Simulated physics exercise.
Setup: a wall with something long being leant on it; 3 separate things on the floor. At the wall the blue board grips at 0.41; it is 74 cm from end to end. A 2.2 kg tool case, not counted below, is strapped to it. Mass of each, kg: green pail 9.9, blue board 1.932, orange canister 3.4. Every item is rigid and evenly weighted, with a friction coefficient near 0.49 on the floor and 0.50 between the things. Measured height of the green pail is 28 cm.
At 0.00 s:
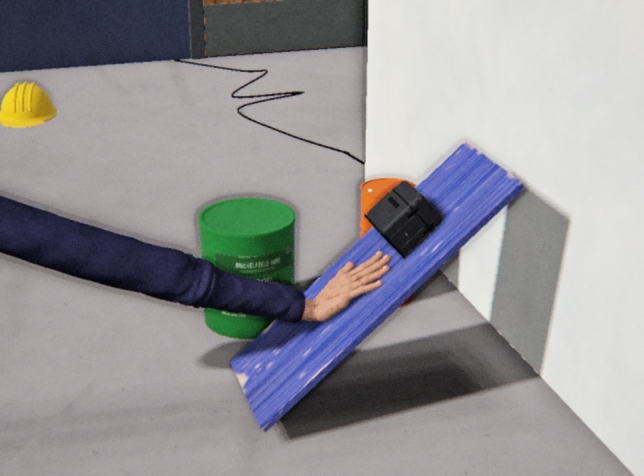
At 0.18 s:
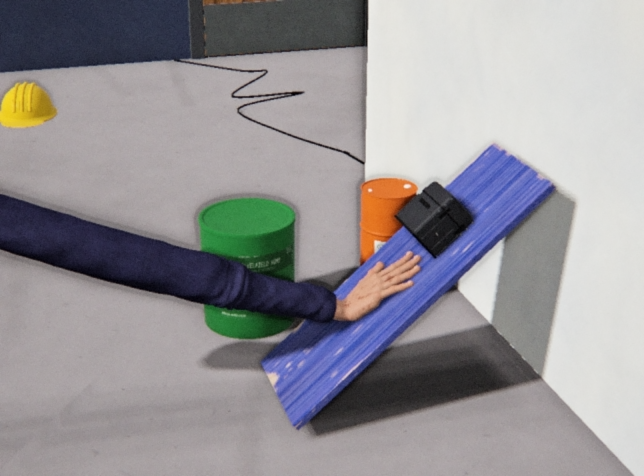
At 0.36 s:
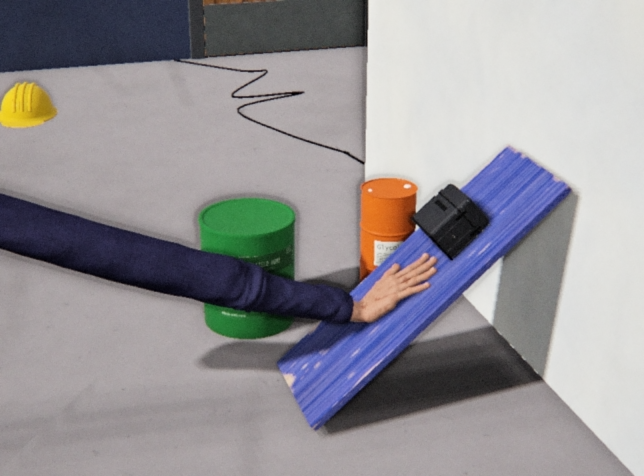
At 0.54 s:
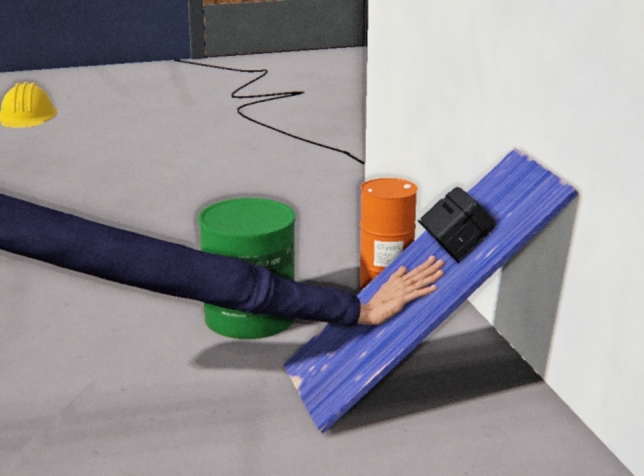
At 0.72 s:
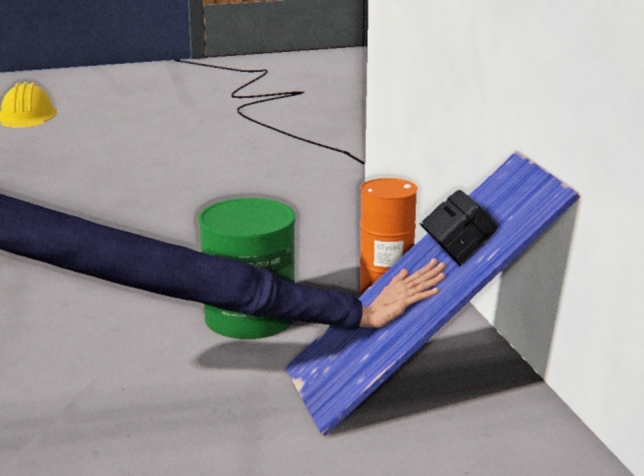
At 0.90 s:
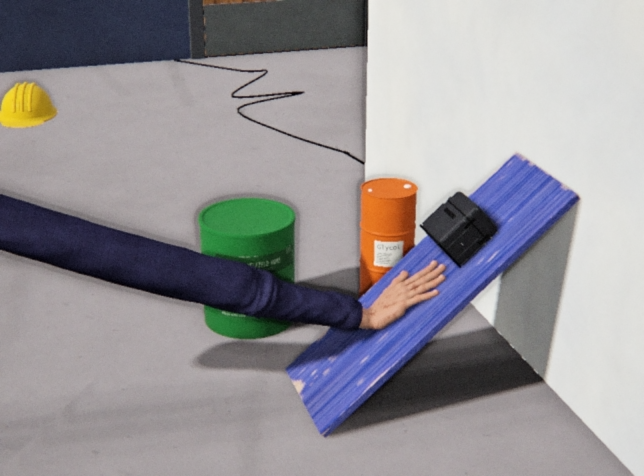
A hand moves a sloping blue board carrying a black case rightward against a white wall.
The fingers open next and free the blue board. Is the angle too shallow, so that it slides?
Yes.
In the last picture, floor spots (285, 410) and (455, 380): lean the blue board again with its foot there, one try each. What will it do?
First case: It skids away; second case: It keeps its place.
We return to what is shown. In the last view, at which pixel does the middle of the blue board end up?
Roughly (377, 389).
Around 1.30 s, blue board leaning 11° more than when let go near (406, 314).
Around 1.40 s, blue board leaning 25° more than when let go near (390, 348).
Around 1.50 s, blue board leaning 41° more than when let go near (377, 391).
Finally (2.2 s), on their side or leaning hard on the floor, blue board; the other 2 still in place (within 10 cm). Final places as that camera would see them, blue board near (377, 389). The board gives way.
